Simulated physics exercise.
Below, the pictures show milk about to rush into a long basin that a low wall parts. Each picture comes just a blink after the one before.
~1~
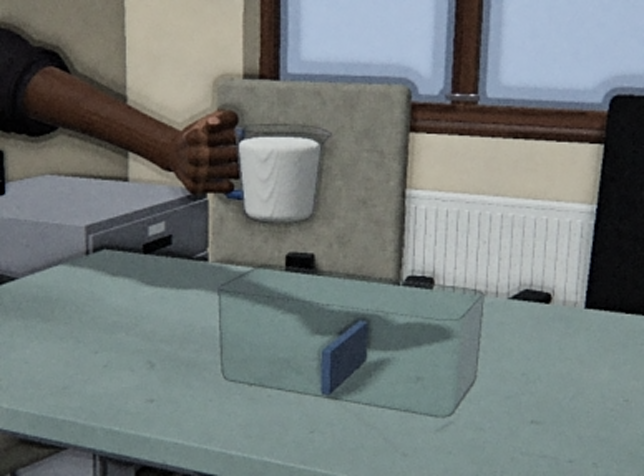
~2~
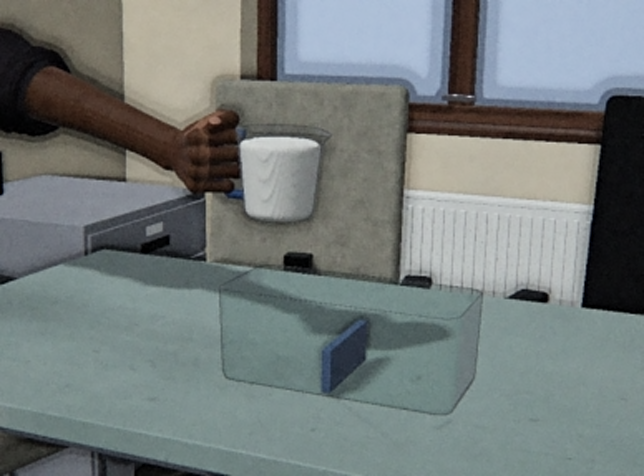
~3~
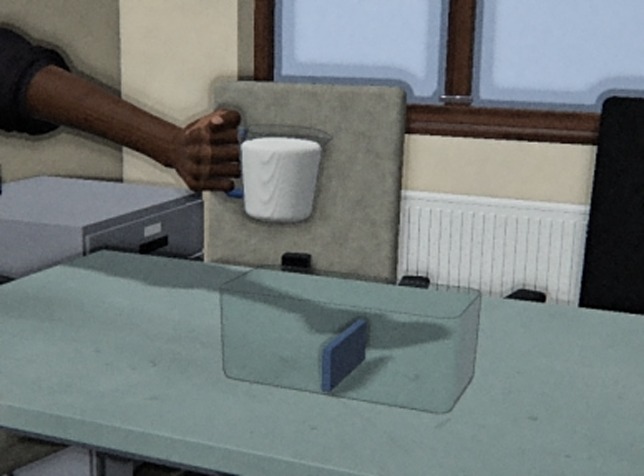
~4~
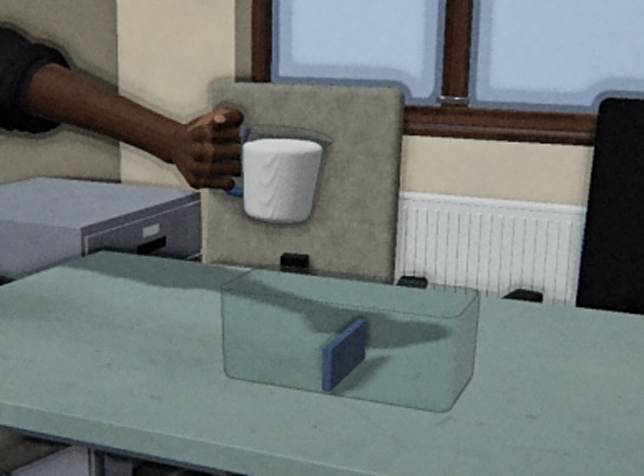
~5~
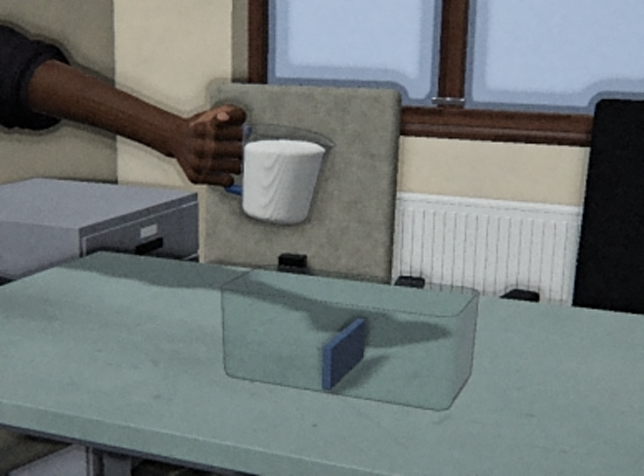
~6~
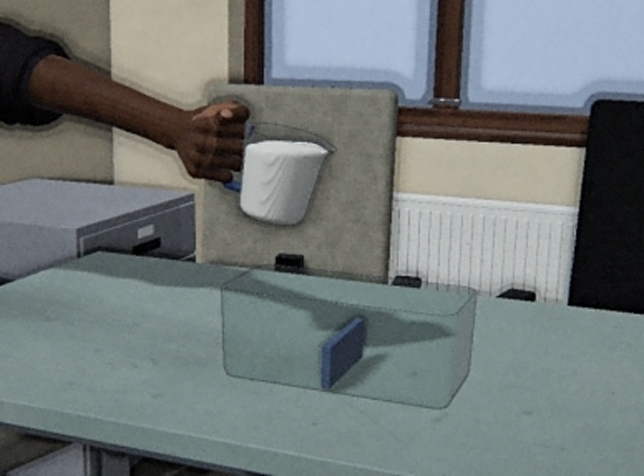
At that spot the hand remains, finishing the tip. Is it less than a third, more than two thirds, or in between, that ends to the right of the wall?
I expect what gathers right of the wall to rise past two thirds.
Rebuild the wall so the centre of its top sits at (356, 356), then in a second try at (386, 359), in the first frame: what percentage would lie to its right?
About 80 and 40 per cent.
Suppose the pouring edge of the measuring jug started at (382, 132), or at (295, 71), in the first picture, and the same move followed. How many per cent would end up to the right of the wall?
It works out to around 90 % and then around 70 %.
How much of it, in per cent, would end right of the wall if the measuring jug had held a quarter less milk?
Roughly 85 in a hundred.
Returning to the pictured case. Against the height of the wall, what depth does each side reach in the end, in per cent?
On the left roughly 10, on the right roughly 50.
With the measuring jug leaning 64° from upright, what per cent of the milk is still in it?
About 75 %.
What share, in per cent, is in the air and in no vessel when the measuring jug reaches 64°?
Airborne fraction: Approx. 15 %.
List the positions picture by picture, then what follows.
Tilt 0°; pouring edge (330, 134); surface from (246, 140) to (320, 145); the long basin's rim runs from (240, 278) to (473, 308); the wall's top is at (346, 337), in the first picture.
Tilt 1°; pouring edge (331, 135); surface from (247, 140) to (320, 146), in the second picture.
Tilt 2°; pouring edge (332, 137); surface from (248, 140) to (321, 147), in the third picture.
Tilt 4°; pouring edge (334, 141); surface from (250, 142) to (323, 149), in the fourth picture.
Tilt 8°; pouring edge (335, 145); surface from (251, 143) to (325, 149), in the fifth picture.
Tilt 12°; pouring edge (336, 150); surface from (252, 145) to (329, 150), in the sixth picture.
A moment on, the measuring jug is tipped part way and 73 per cent is still to pour, 0 is left of the wall and 10 right of it.
Next, the measuring jug is tipped right over and 15 per cent is still to pour, 1 is left of the wall and 70 right of it.
Then the measuring jug is tipped right over and 0 per cent is still to pour, 9 is left of the wall and 89 right of it.
Later the measuring jug is tipped right over and 0 per cent is still to pour, 9 is left of the wall and 89 right of it.
Finally, 9 per cent lies left of the wall, 89 right of it and 1 outside.
